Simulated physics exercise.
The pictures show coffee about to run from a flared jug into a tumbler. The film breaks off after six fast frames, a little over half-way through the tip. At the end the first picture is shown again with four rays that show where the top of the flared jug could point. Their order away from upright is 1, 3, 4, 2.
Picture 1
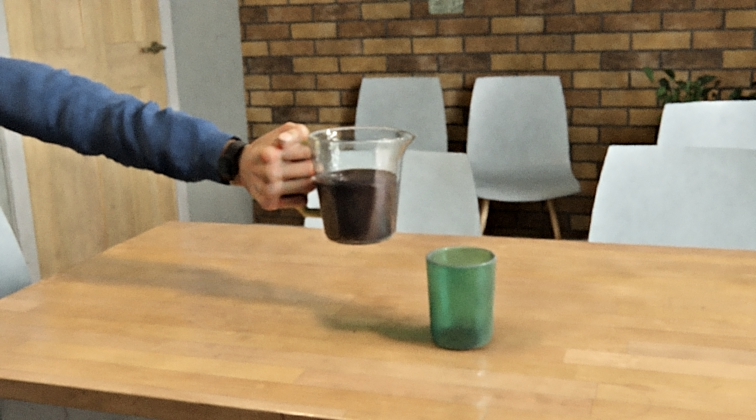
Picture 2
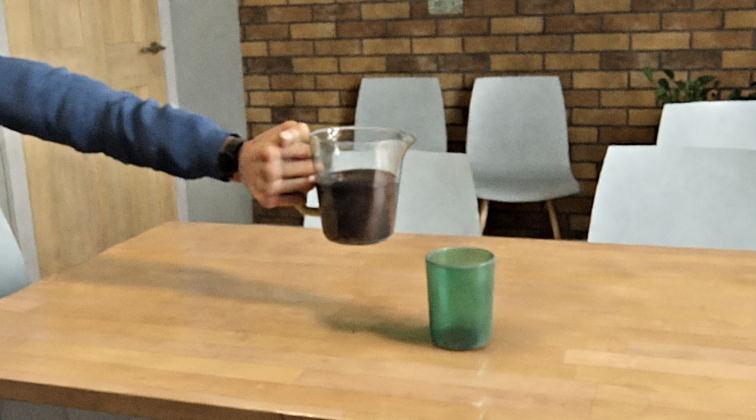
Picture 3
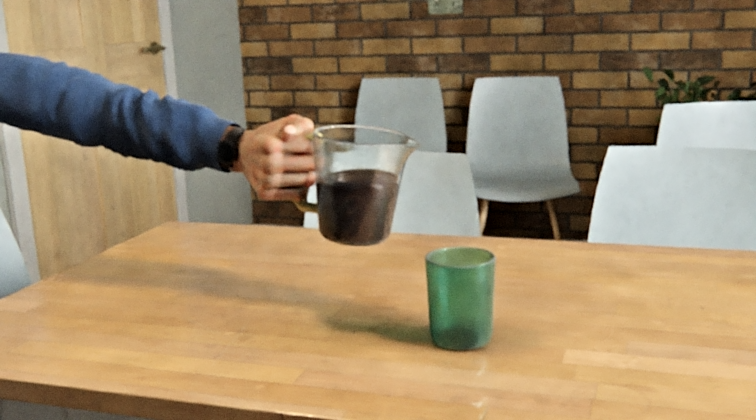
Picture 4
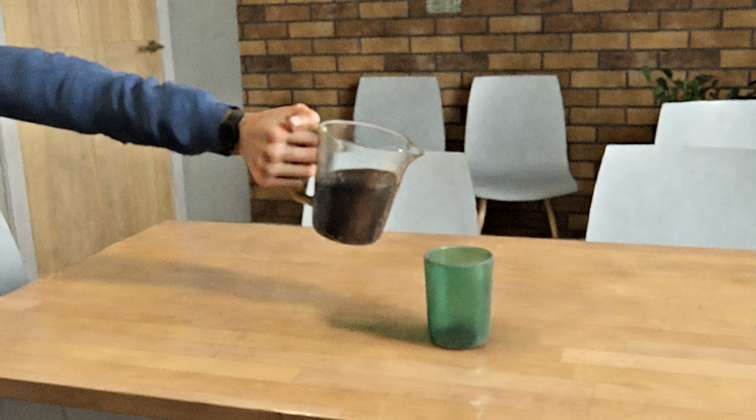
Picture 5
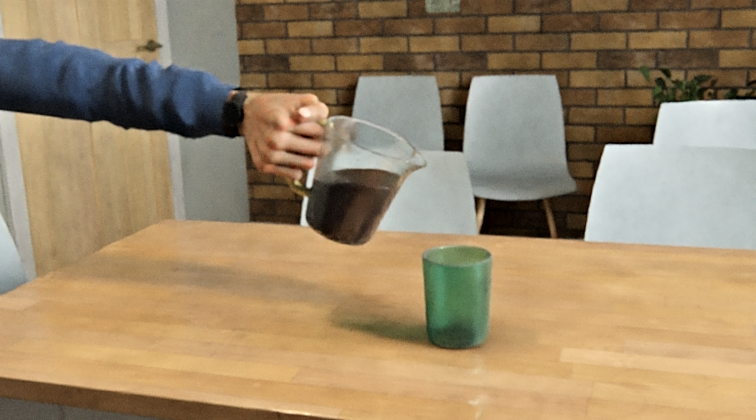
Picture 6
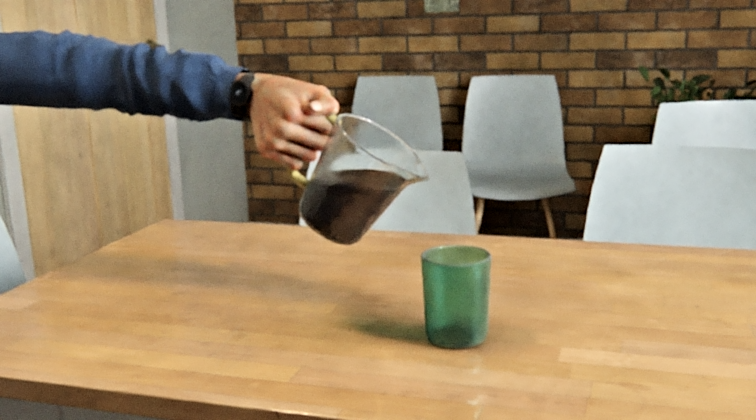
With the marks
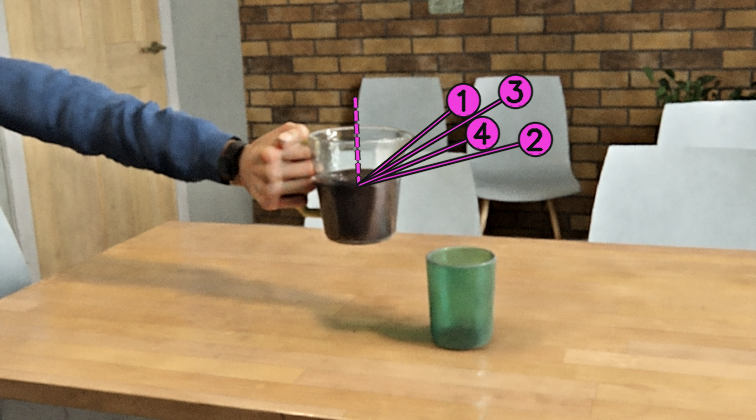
A hand in a blue sleeve held a glass jug of dark coffee above a wooden table, then gradually tilted it to the right, near a green tumbler, with nothing leaving the lip.
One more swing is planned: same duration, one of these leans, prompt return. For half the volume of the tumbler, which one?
4 is best.
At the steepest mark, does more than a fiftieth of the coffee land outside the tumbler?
No.
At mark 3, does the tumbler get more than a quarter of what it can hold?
Yes.
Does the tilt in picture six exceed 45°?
No, it does not.
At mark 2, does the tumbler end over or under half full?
Over half.
In magenta, 1 at (450, 111); 2 at (519, 144); 3 at (501, 100); 4 at (467, 140).
With 1, the tumbler ends with about 15 % of what it can hold.
With 2, the tumbler ends with about 73 % of what it can hold.
With 3, the tumbler ends with about 32 % of what it can hold.
With 4, the tumbler ends with about 53 % of what it can hold.
